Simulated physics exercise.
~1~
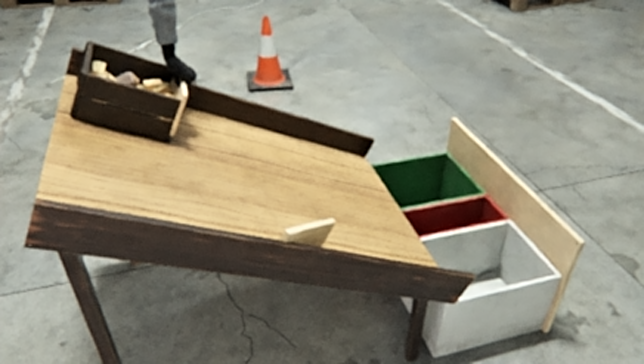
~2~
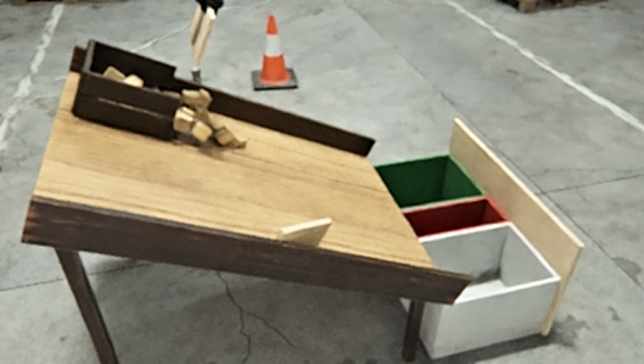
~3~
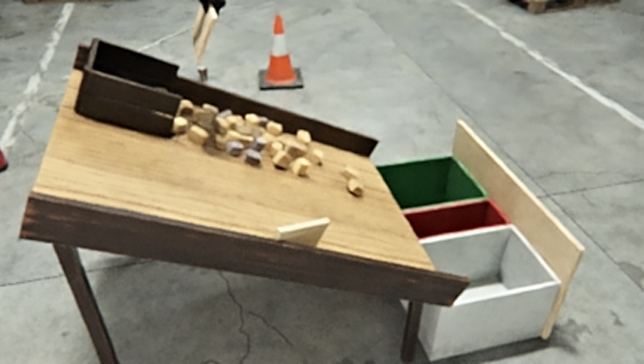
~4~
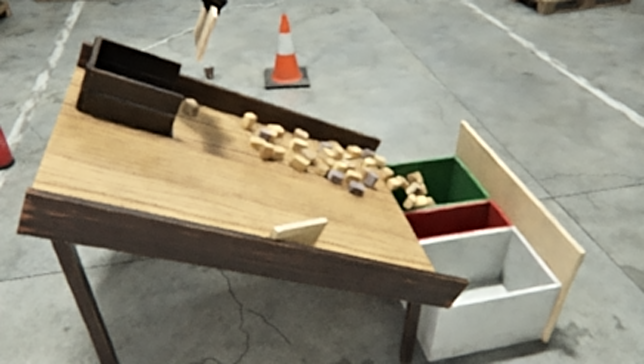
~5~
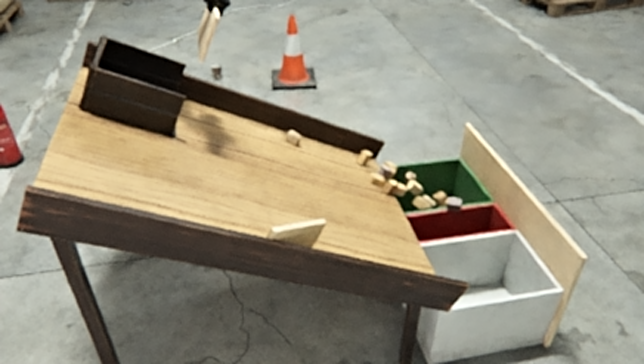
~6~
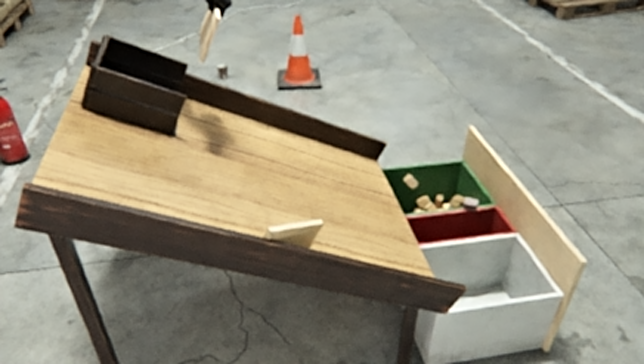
A sloping wooden table with dark side rails stands on a grey concrete floor, seen from above and to one side as the view drifts slightly. A black pen of timber offcuts sits at its high left end, while green, red and white bins line the low right edge, with an orange cone behind. A dark-gloved hand lifts the gate clear of the pen, and the blocks spill out. They tumble and spread down the far side of the slope, missing the small angled board. They drop over the edge mostly into the green tote, leaving the slope bare and the white bin empty.
